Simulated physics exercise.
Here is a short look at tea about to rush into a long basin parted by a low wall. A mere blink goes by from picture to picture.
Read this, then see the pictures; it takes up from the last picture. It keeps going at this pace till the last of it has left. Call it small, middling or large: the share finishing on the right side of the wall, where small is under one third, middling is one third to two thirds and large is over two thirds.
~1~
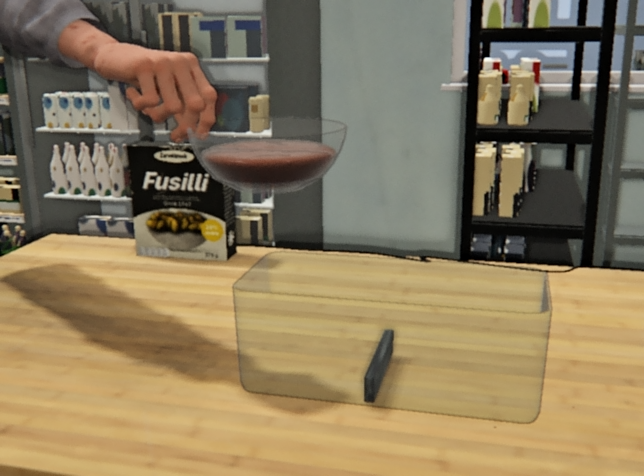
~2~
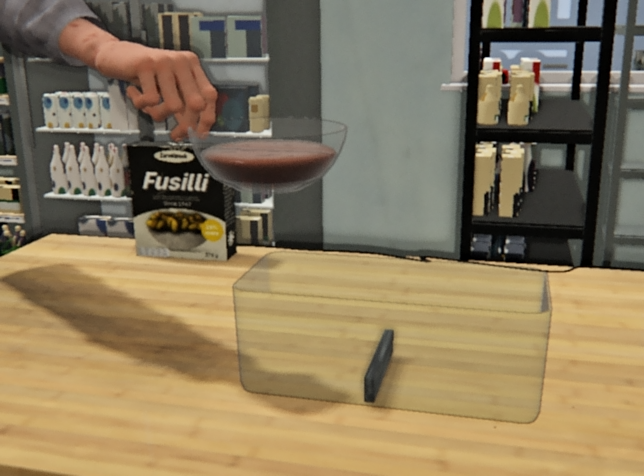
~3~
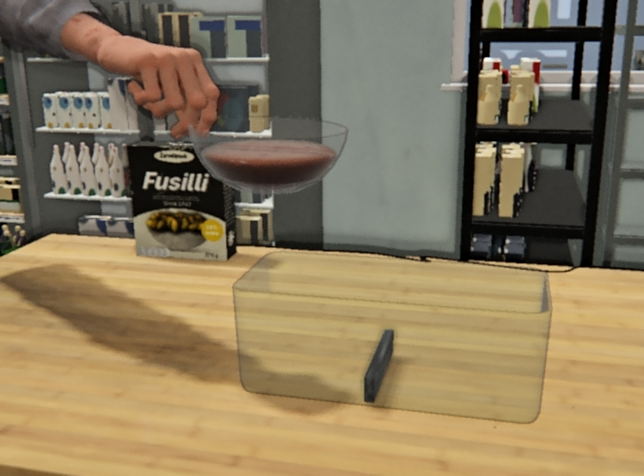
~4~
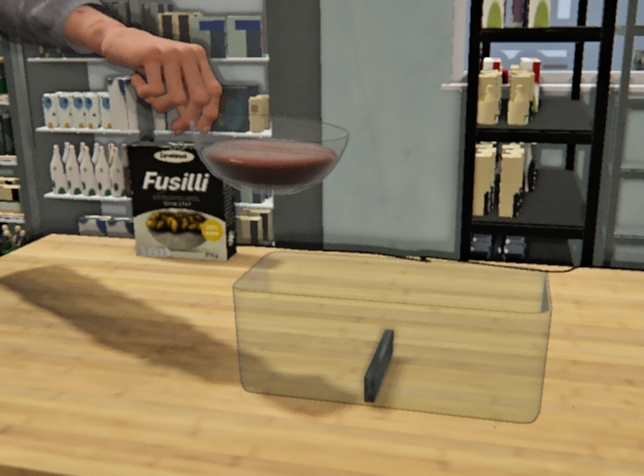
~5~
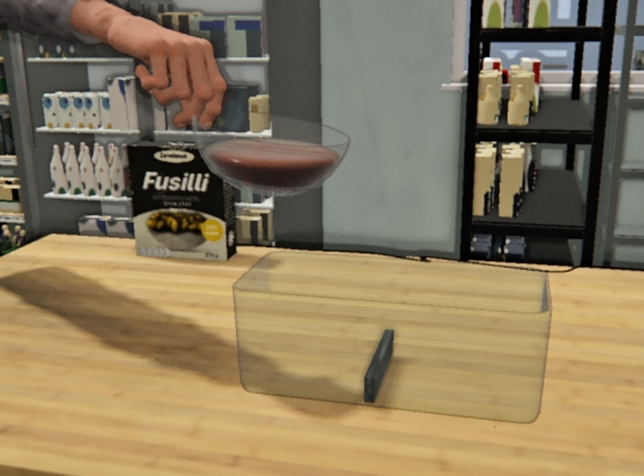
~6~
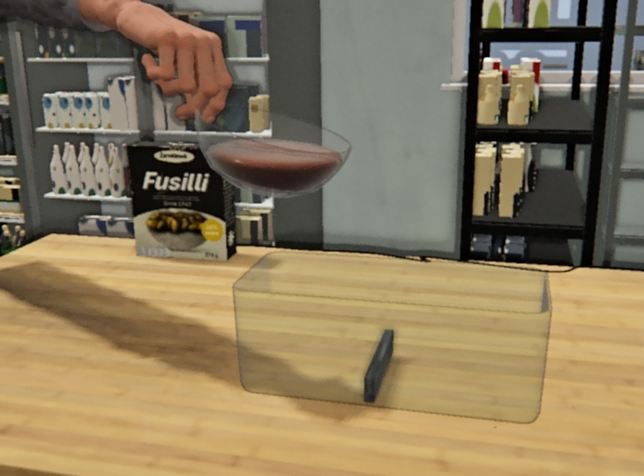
Middling.
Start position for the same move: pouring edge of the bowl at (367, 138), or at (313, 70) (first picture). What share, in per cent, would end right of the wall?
The first start yields 70 per cent, the second 35 per cent.
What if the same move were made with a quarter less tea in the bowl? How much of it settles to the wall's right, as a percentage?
Best guess: Around 45 %.
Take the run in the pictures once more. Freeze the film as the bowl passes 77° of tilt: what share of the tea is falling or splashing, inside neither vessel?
Share: Approx. 40 %.
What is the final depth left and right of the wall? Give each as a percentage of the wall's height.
About 40 per cent on the left and 40 per cent on the right.
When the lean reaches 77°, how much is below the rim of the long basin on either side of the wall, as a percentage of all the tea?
Left 5 %, right 30 %.
A moment on, the bowl is tipped on its side and 25 per cent is still to pour, 6 is left of the wall and 28 right of it.
Next, the bowl is tipped right over and 0 per cent is still to pour, 45 is left of the wall and 54 right of it.
Then the bowl is tipped right over and 0 per cent is still to pour, 45 is left of the wall and 55 right of it.
Later the bowl is tipped right over and 0 per cent is still to pour, 45 is left of the wall and 55 right of it.
Finally, 45 per cent lies left of the wall, 55 right of it and 0 outside.
